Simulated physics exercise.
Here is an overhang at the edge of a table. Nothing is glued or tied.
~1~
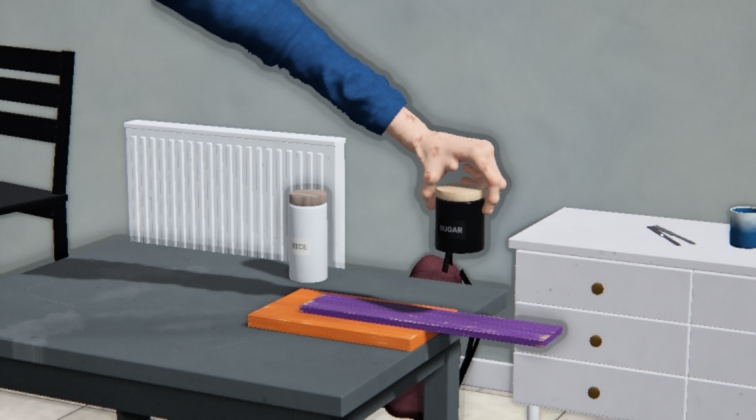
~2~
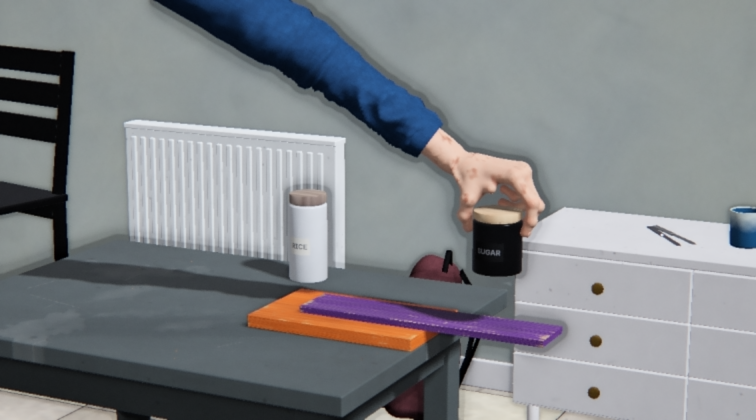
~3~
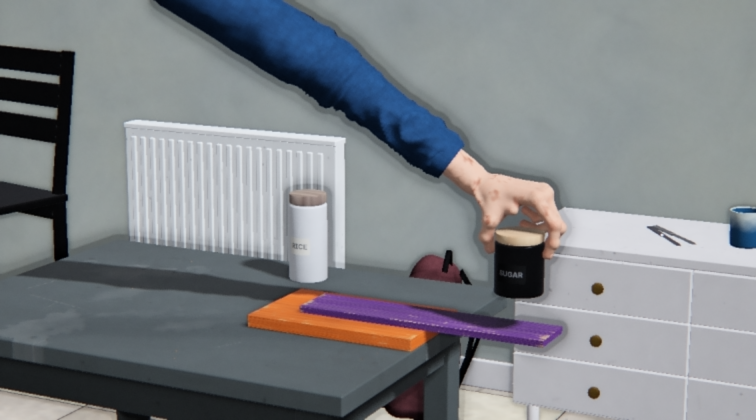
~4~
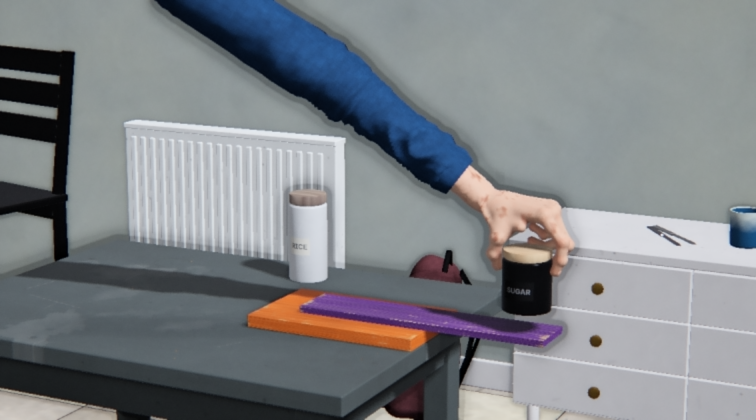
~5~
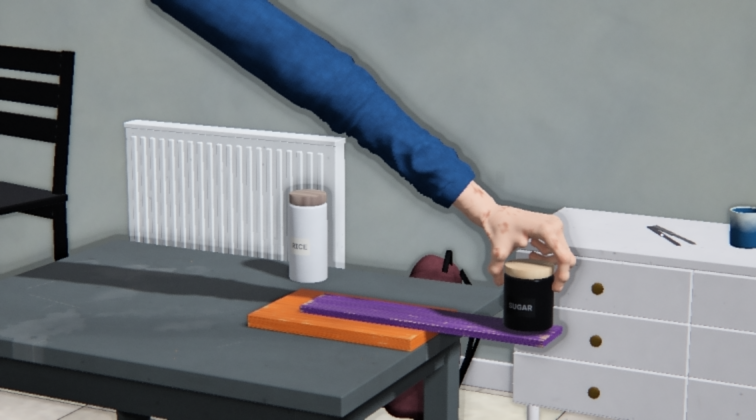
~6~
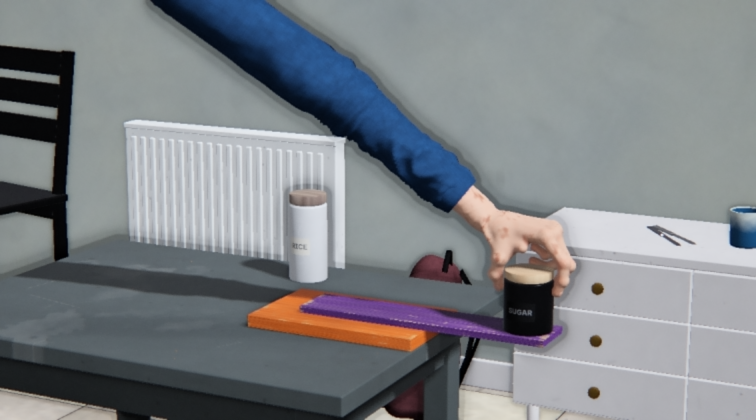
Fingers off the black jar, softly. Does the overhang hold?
In the end the plank tips off the edge.
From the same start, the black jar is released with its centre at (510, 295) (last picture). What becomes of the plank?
Then it goes over.
Then, 0.30 s on from there, black jar now down on the floor or falling; purple plank turned 54° from how it was put.
Then, 0.50 s on from there, purple plank now down on the floor or falling.
Then, 0.60 s on from there, things are still on the move.
Then, 0.70 s on from there, as before.
In the end, down on the floor or falling, black jar and purple plank; the other 2 unmoved. The plank goes over.
